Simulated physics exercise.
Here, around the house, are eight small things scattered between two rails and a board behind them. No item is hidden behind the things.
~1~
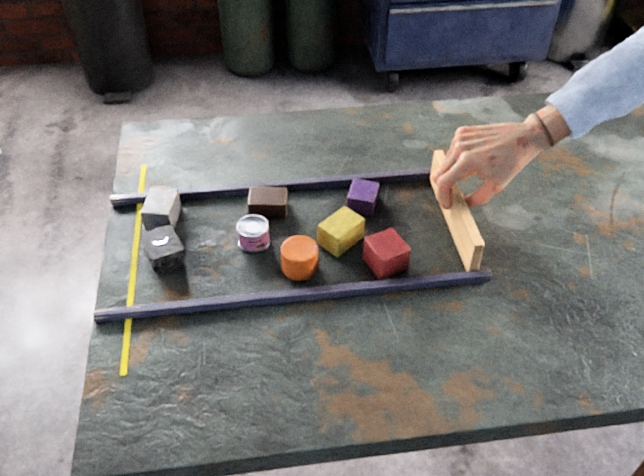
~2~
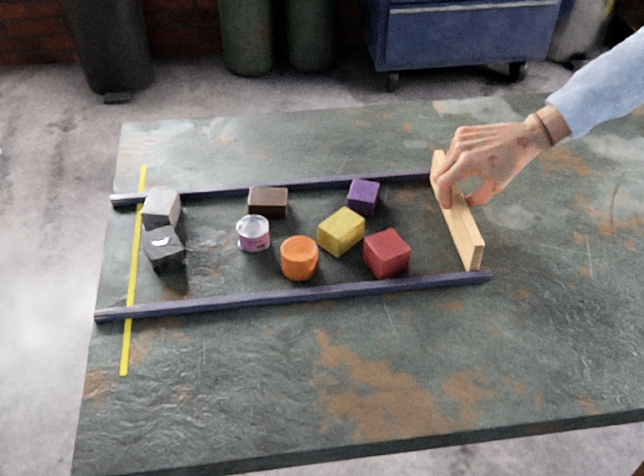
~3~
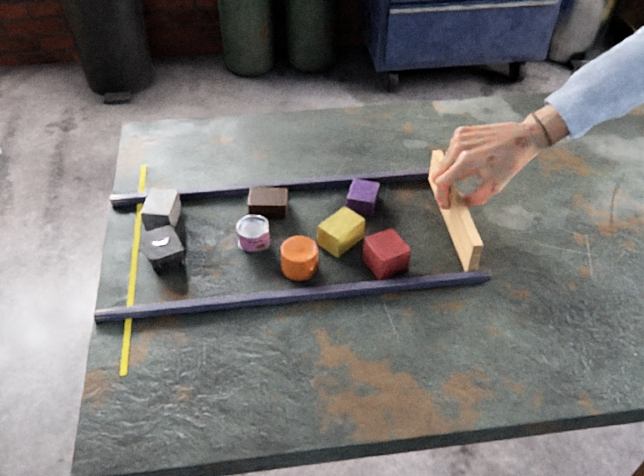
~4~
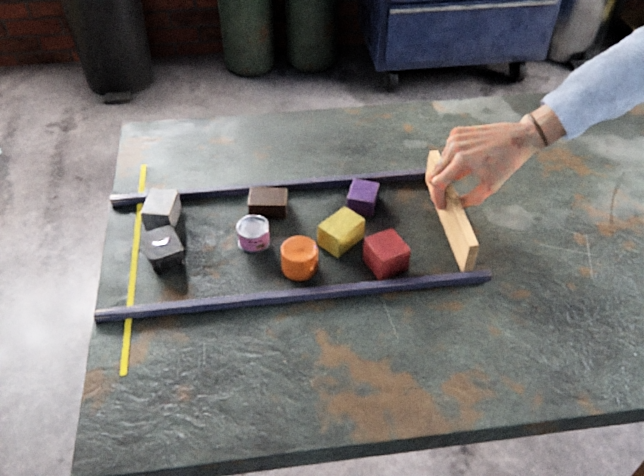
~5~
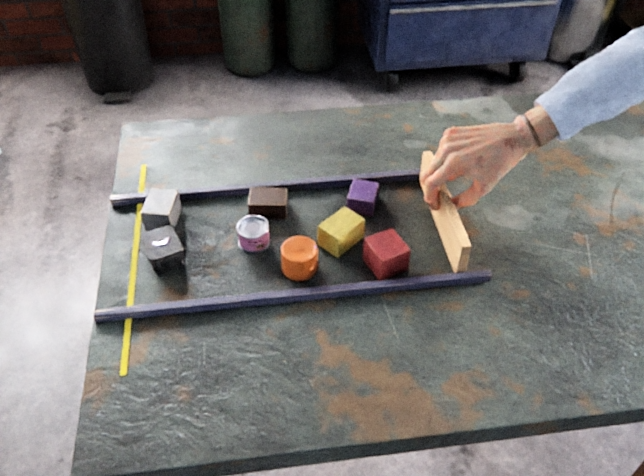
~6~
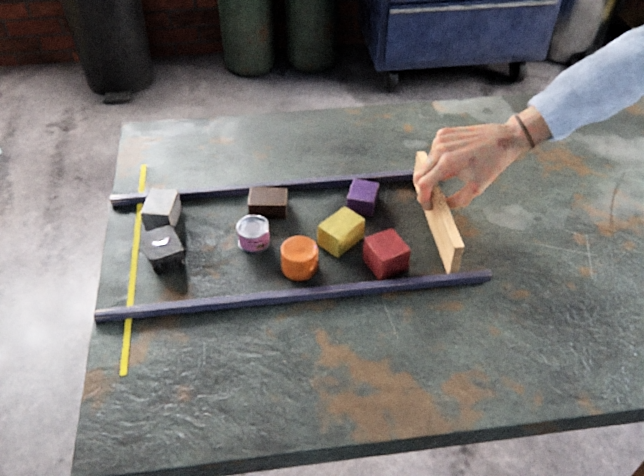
A hand slides a wooden board slightly left between two rails, with eight small blocks and round items lying still.
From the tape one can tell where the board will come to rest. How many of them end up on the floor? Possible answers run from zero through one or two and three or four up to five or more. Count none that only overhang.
Most likely no fewer than five will drop off.
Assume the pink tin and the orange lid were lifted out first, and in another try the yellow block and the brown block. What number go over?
The number fallen is 3, and in the other try 3.
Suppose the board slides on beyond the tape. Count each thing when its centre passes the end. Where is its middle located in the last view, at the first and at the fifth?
The first one at (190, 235), the next at (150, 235).
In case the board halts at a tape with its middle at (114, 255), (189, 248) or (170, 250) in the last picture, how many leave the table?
Try by try, 8, 0 and 2.
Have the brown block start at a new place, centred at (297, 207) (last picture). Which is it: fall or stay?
It drops.
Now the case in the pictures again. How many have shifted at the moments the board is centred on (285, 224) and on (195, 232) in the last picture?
The counts are 6 and 8.
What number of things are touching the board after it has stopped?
It's touching 3 at the end.
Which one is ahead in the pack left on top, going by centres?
It's the yellow block that ends nearest.
Early on, none off yet; grey block at rest near (162, 211); black case at rest near (163, 250); pink tin at rest near (253, 234).
Finally, the number that fall off is five or more; lost, orange lid, brown block, pink tin, black case and grey block.
